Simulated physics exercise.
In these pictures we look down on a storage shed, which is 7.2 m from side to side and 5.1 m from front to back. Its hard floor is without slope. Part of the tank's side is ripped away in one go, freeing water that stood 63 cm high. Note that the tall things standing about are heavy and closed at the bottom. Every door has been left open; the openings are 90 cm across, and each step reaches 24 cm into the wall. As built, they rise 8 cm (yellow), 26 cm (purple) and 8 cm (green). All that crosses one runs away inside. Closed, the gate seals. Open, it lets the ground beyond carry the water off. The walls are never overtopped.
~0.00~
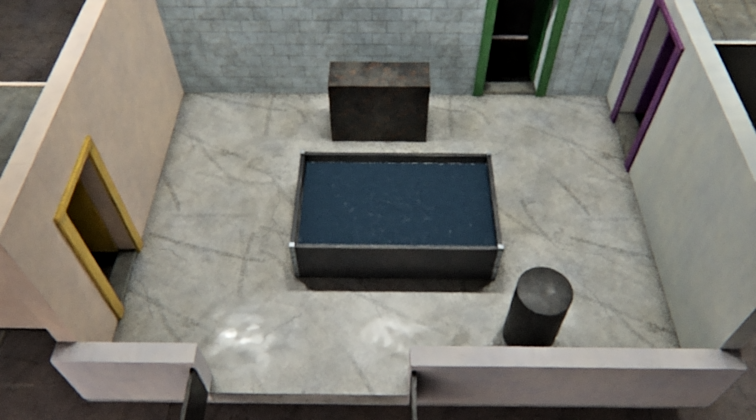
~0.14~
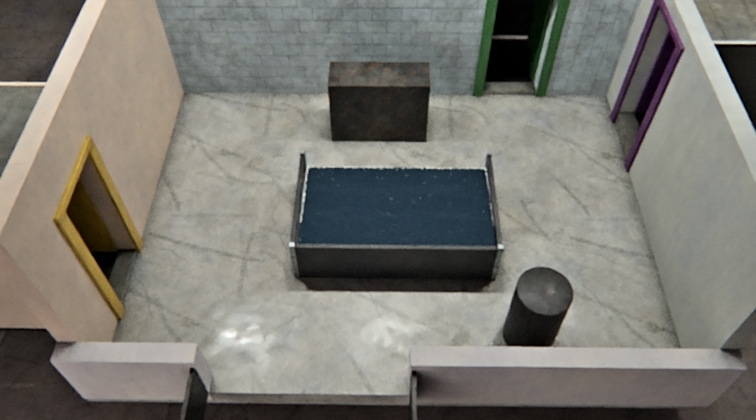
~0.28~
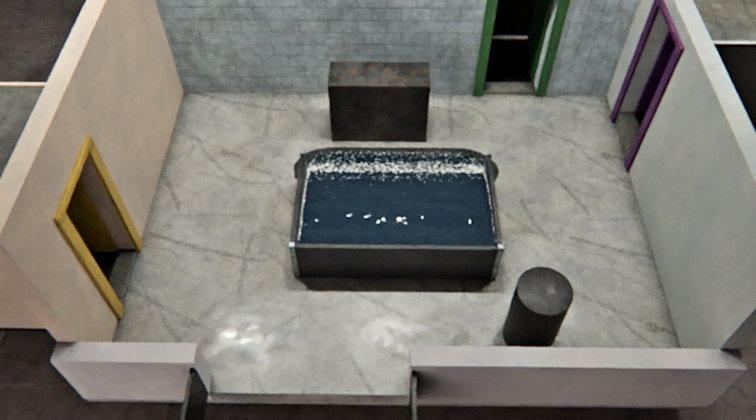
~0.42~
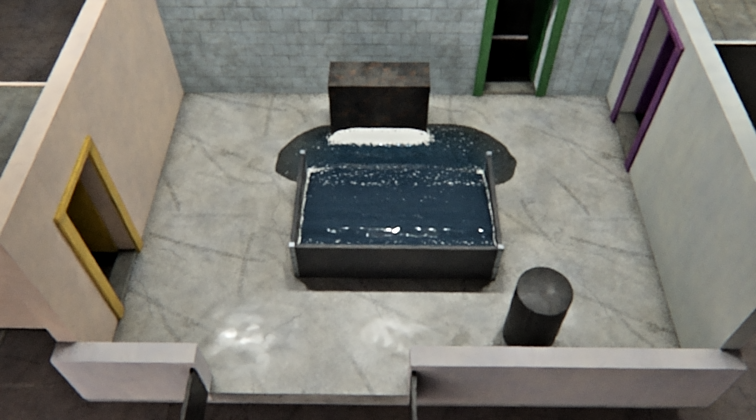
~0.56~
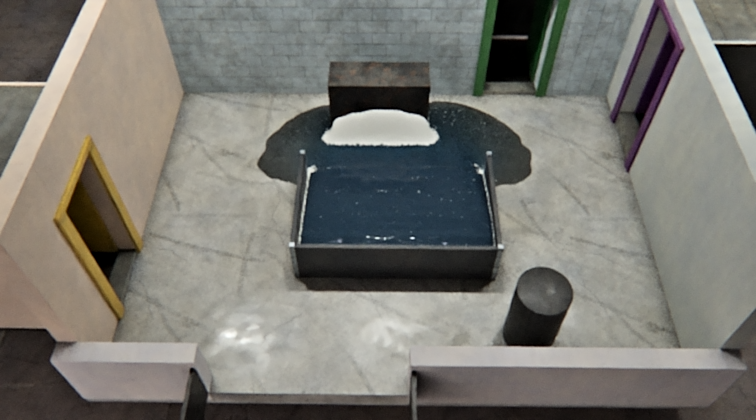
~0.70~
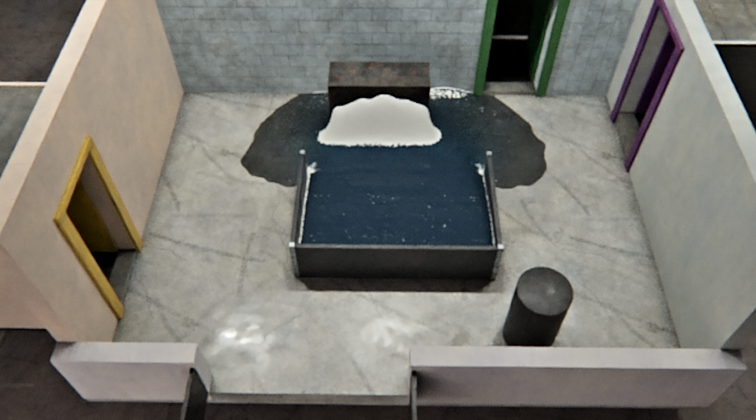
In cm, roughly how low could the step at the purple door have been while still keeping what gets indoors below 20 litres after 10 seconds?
About 15 cm.
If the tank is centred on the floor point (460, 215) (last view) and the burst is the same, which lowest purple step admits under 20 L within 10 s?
You'd need some 14.5 cm.
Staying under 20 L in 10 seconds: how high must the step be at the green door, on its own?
For green: Close to 22 cm.
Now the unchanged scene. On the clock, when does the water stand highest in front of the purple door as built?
At roughly 2.6 s.
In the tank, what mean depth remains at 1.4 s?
It averages near 26 cm.
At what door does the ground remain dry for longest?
Yellow.
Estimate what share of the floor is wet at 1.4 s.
Wet share: Near 30 %.
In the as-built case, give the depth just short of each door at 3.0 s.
Lab note, cm: Yellow 1; purple 21; green 16.
After 1.4 s water covers 30 % of the floor, deepest (44 cm) near (373, 150); it has not reached the purple door.
After 3.0 s water covers 50 % of the floor, deepest (30 cm) near (565, 97); 21 cm at the purple door, 0 litres in over its 26 cm step.
After 10.0 s water covers 100 % of the floor, deepest (10 cm) near (554, 350); 7 cm at the purple door, 0 litres in over its 26 cm step.
At the purple door as built, the water arrived by 2.1 s and peaked near 23 cm at 2.6 s.
Run again over the same 10 s with other heights there, 33 litres in over 13 cm, 11 litres over 17.5 cm. The limit of 20 litres is kept from about 15 cm up.
